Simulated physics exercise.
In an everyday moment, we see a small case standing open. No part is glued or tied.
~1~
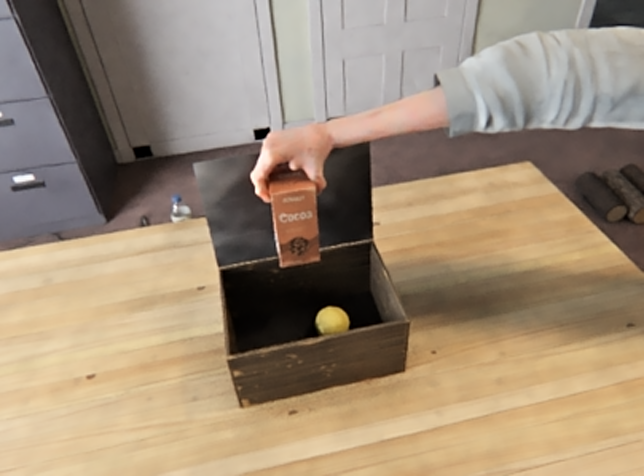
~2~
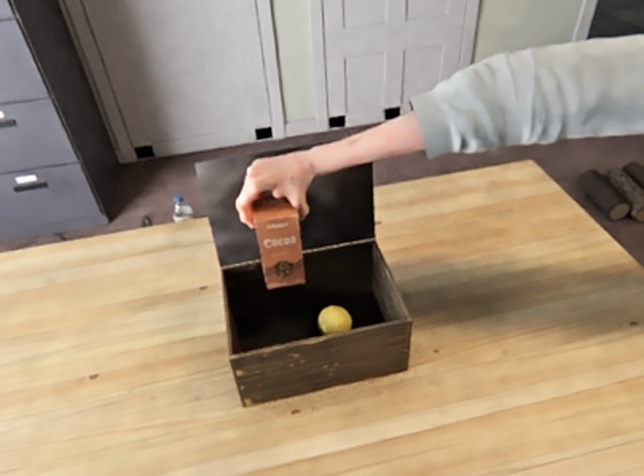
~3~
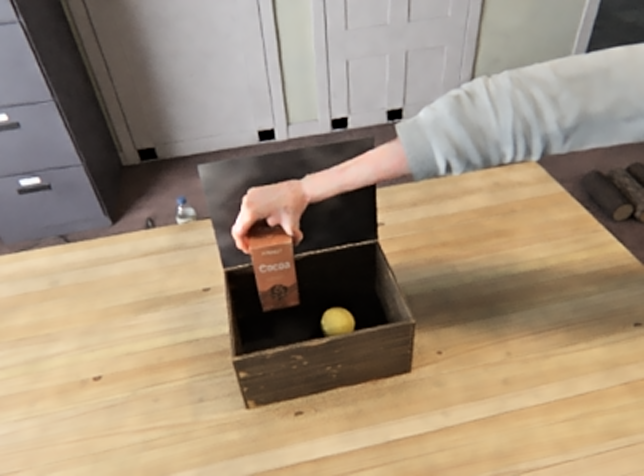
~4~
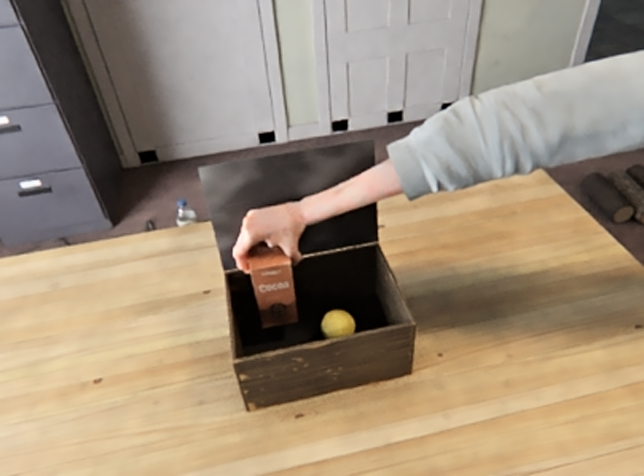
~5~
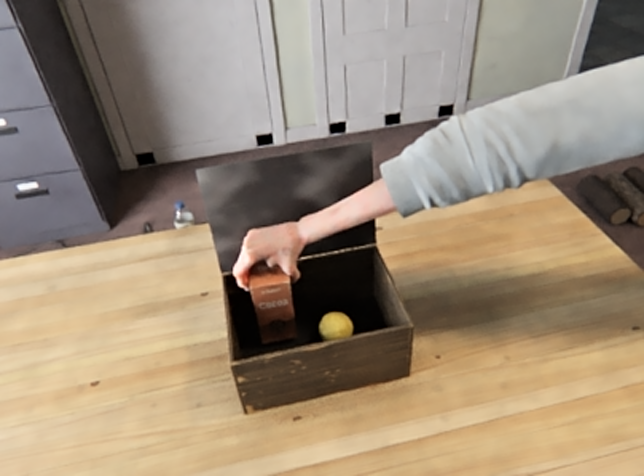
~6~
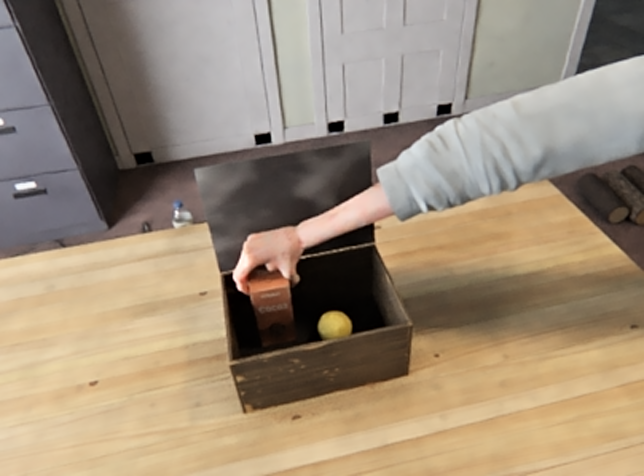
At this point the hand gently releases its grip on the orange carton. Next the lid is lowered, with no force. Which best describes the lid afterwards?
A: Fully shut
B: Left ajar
Answer: B.
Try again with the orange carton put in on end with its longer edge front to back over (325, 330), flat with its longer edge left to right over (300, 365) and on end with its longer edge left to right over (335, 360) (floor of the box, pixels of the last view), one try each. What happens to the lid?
Trial 1: Lid fully lowered. Trial 2: Lid fully lowered. Trial 3: Lid fully lowered.
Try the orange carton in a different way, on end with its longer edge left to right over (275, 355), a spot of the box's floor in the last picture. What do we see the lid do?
It cannot come down.
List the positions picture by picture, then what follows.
Still above its spot; orange carton (295, 218); yellow lemon (332, 323), in the first frame.
Still above its spot; orange carton (279, 242); yellow lemon (335, 323), in the second frame.
Still above its spot; orange carton (274, 266); yellow lemon (338, 324), in the third frame.
Still above its spot; orange carton (274, 285); yellow lemon (338, 327), in the fourth frame.
Still above its spot; orange carton (273, 301); yellow lemon (336, 329), in the fifth frame.
Put in, still held; orange carton (273, 305); yellow lemon (335, 328), in the sixth frame.
Then, 1.10 s later than the last frame, lid starting down.
Then, 1.50 s later than the last frame, lid 64° above the rim.
Then, 1.70 s later than the last frame, lid 42° above the rim.
Then, 1.80 s later than the last frame, lid 31° above the rim; orange carton moved a little near (274, 311).
When it is over, lid 27° above the rim; both as before. End places, in pixels of the last picture, orange carton near (275, 313).
